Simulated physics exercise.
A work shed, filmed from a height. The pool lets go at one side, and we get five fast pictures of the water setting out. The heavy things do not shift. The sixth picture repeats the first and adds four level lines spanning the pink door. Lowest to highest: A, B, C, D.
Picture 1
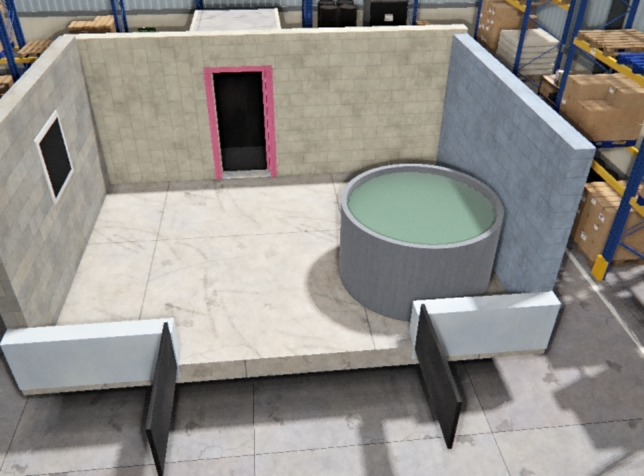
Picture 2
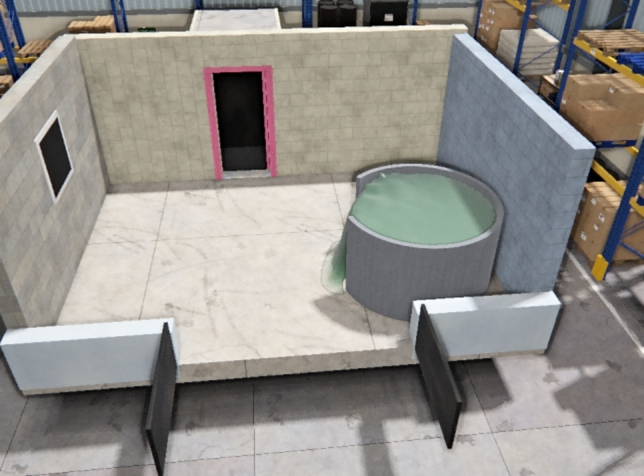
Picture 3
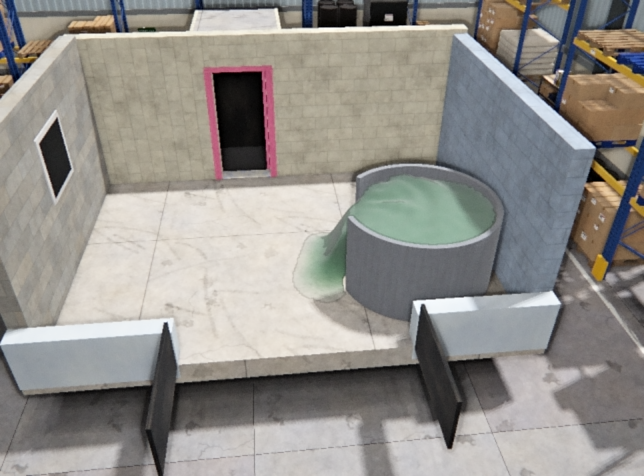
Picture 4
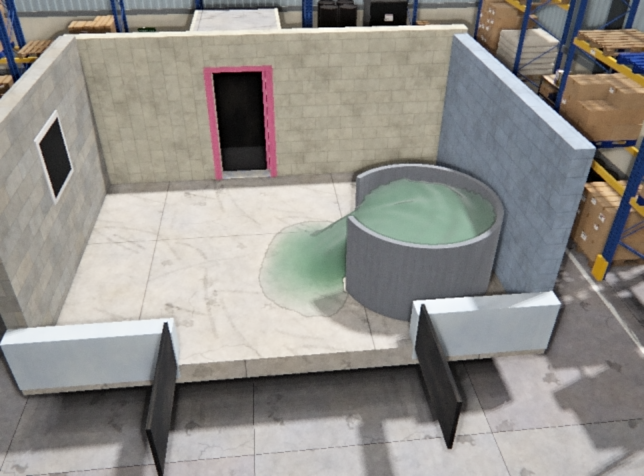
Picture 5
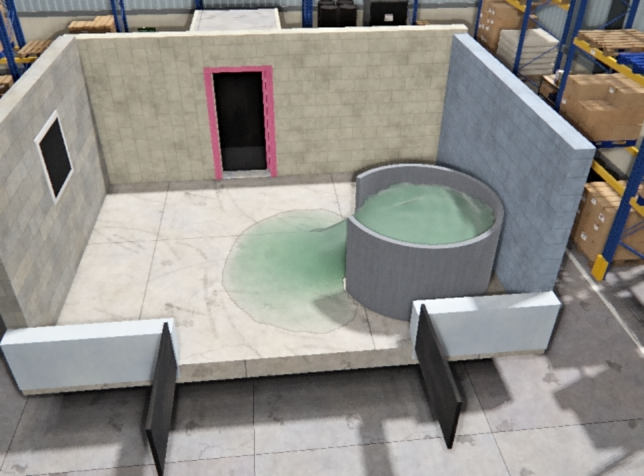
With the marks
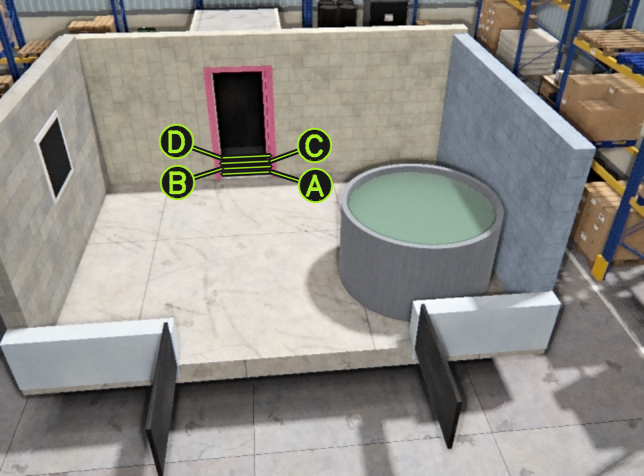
In a work shed, green water pours from a round pool's left side and spreads leftward.
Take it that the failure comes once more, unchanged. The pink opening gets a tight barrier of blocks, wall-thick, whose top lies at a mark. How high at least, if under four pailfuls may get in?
Choose B.
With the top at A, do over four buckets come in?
Yes.
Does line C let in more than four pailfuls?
No, that is safe.
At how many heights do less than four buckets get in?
Three of them.
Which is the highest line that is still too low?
That is line A.
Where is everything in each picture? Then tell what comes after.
Water in the pool at rest, its middle at (421, 206); foot of the pink doorway at (247, 178); open gate at (296, 306).
Water covers 1 % of the ground and shows as far out as (341, 290).
Water covers 4 % of the ground and shows as far out as (318, 235).
Water covers 10 % of the ground and shows as far out as (291, 229).
Water covers 18 % of the ground and shows as far out as (247, 233).
On the marked copy, A at (246, 173); B at (246, 167); C at (245, 162); D at (245, 156); from the bottom up A, B, C, D.
For line A, some 15 bucketfuls get in.
For line B, a bucket or two gets in.
For line C, nothing gets over.
For line D, nothing gets over.
